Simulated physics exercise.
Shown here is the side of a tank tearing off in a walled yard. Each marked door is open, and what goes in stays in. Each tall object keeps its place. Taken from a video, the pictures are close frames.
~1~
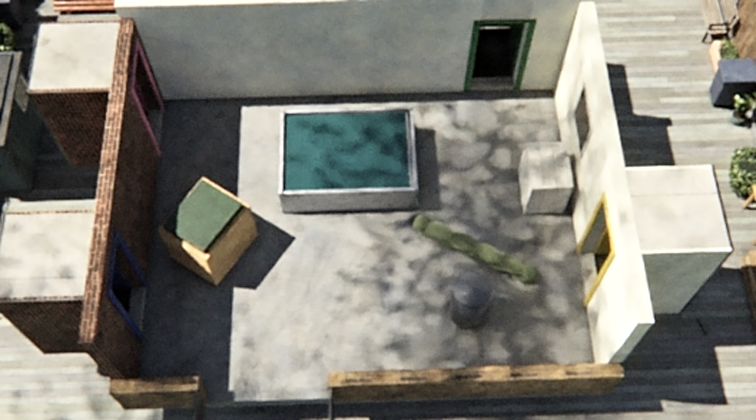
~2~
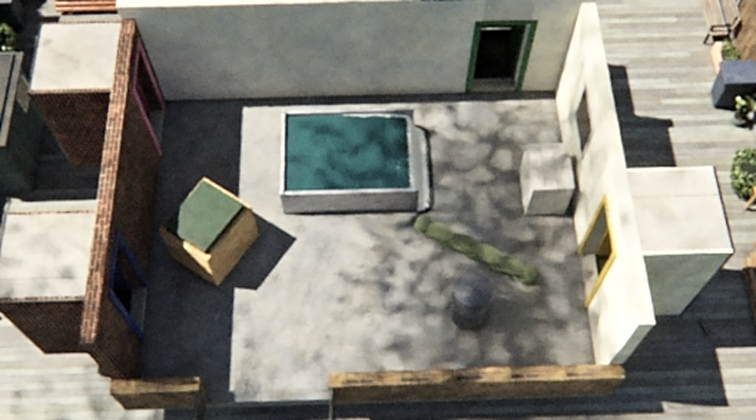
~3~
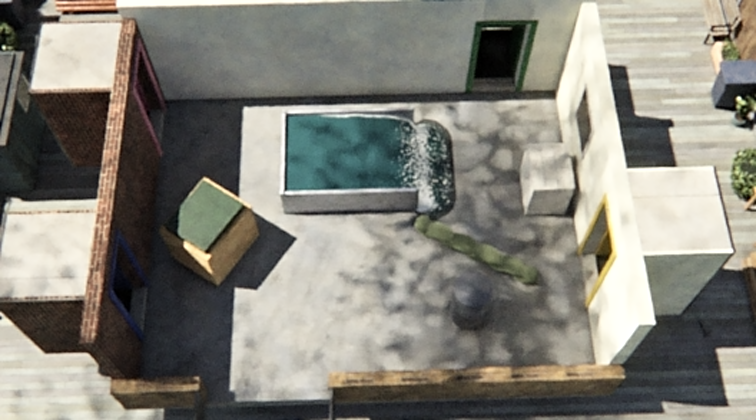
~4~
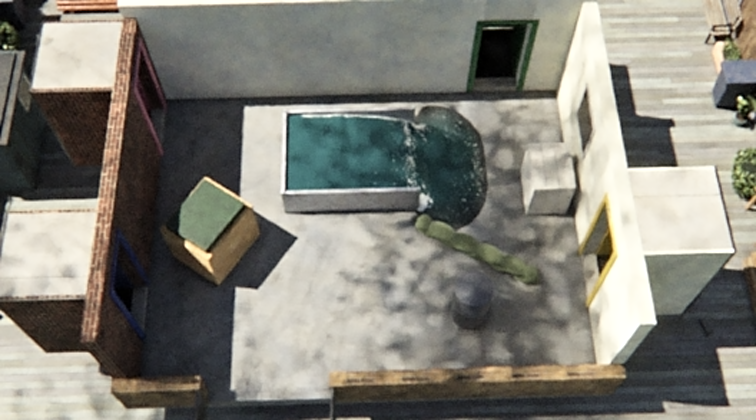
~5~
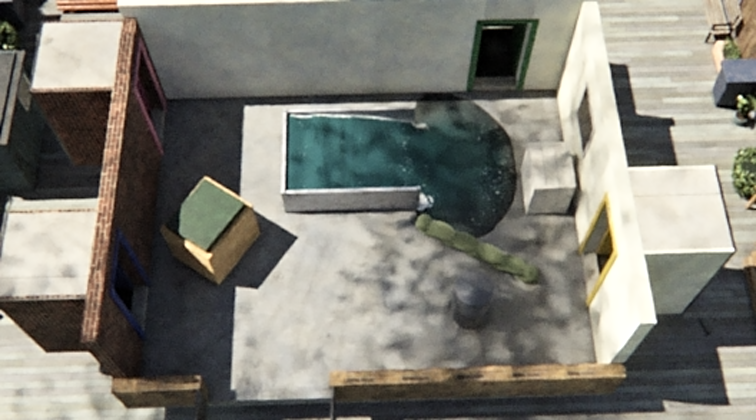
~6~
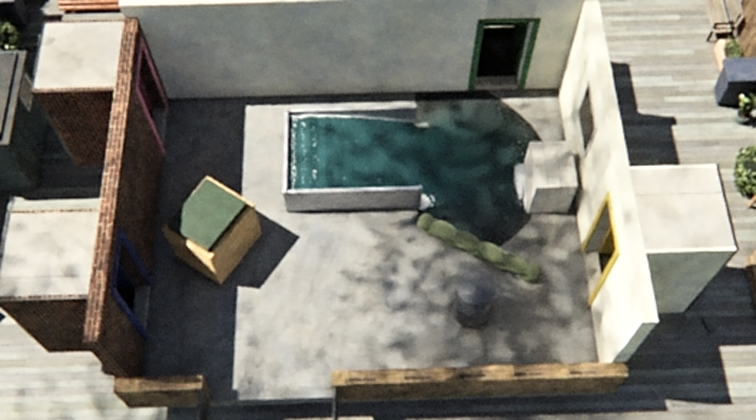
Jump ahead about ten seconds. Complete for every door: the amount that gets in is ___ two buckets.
Pink door: At most; green door: More than; yellow door: More than; blue door: At most.
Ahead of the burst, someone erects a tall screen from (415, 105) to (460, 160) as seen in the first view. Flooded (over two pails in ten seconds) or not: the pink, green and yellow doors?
Note - pink: Does not reach it; green: Does not reach it; yellow: Crosses the line.
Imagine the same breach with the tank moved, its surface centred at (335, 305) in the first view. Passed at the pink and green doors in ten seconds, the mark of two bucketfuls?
The pink door doesn't reach it and the green door doesn't reach it.
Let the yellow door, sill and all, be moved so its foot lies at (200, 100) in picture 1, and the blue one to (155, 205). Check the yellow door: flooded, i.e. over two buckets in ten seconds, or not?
In that case yellow door stays unflooded.
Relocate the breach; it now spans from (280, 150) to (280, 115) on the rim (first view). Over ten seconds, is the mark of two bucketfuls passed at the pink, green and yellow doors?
So pink crosses the limit, green remains below the limit and yellow remains below the limit.
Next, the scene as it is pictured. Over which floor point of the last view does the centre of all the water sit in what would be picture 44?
My reading is close to (443, 196).
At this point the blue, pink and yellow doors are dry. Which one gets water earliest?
My answer: The one in yellow.
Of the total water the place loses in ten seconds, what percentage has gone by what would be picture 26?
About 60 per cent.
A moment on, water covers 20 % of the floor; the pink door not reached, the green door wet at the sill, nothing in, the yellow door not reached, the blue door not reached.
Next, water covers 25 % of the floor; the pink door not reached, the green door under two buckets in, the yellow door under two buckets in, the blue door not reached.
Then, water covers 30 % of the floor; the pink door not reached, the green door over two buckets in, the yellow door over two buckets in, the blue door not reached.
Later, water covers 60 % of the floor; the pink door not reached, the green door far over two buckets in, the yellow door far over two buckets in, the blue door not reached.
In the end, water covers 95 % of the floor; the pink door wet at the sill, nothing in, the green door far over two buckets in, the yellow door far over two buckets in, the blue door wet at the sill, nothing in.
